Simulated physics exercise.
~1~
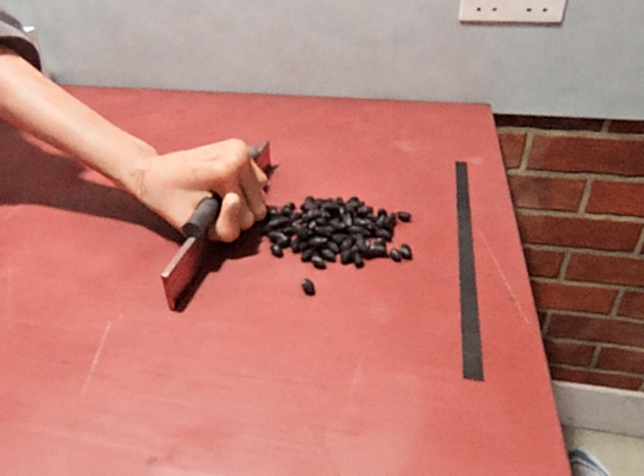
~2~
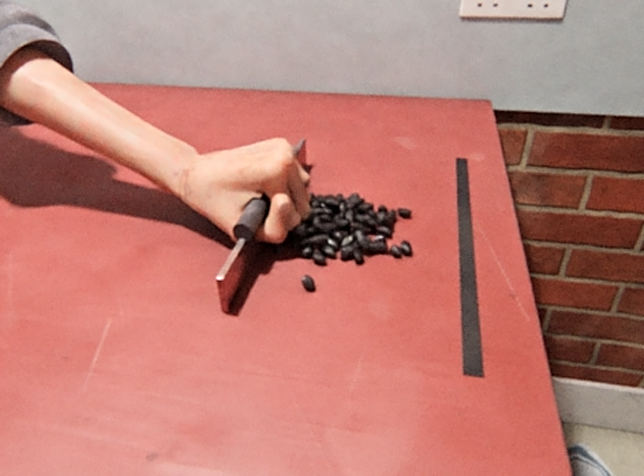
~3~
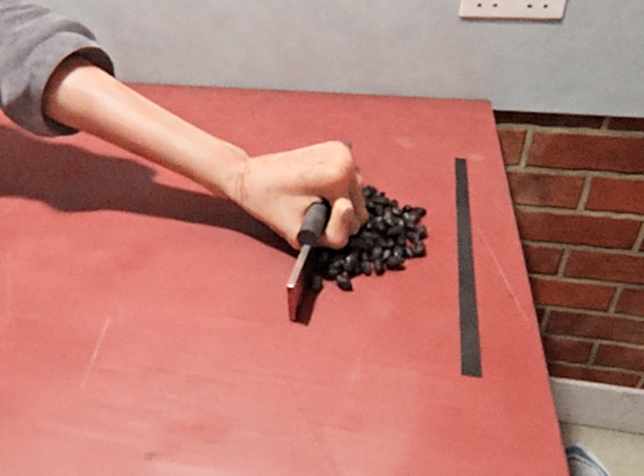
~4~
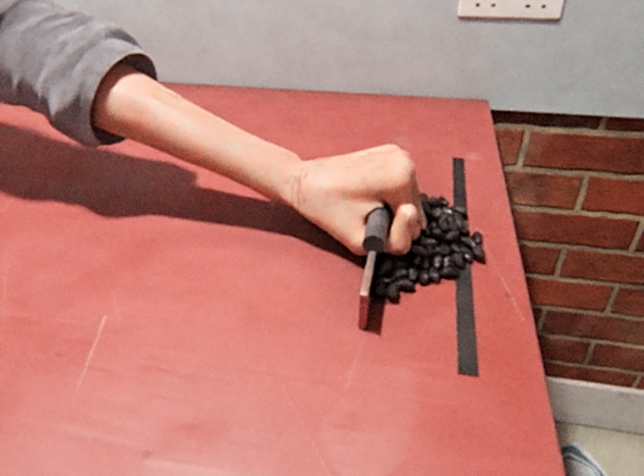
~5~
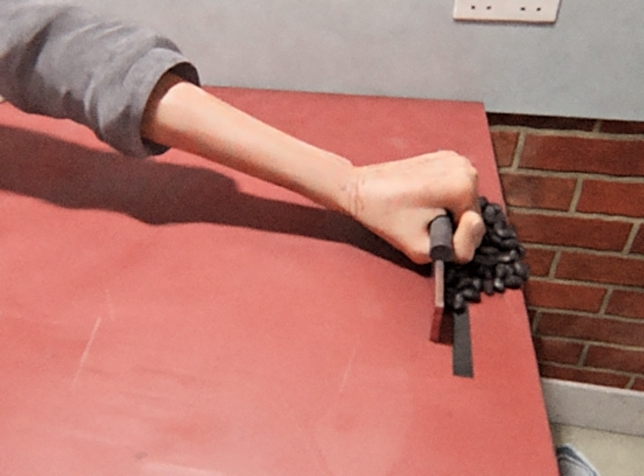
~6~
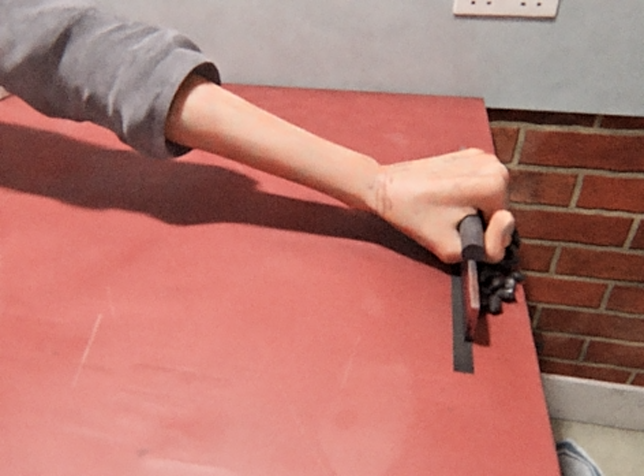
A hand sweeping a heap of black beans rightward along a red table with a scraper, past black tape to the edge.
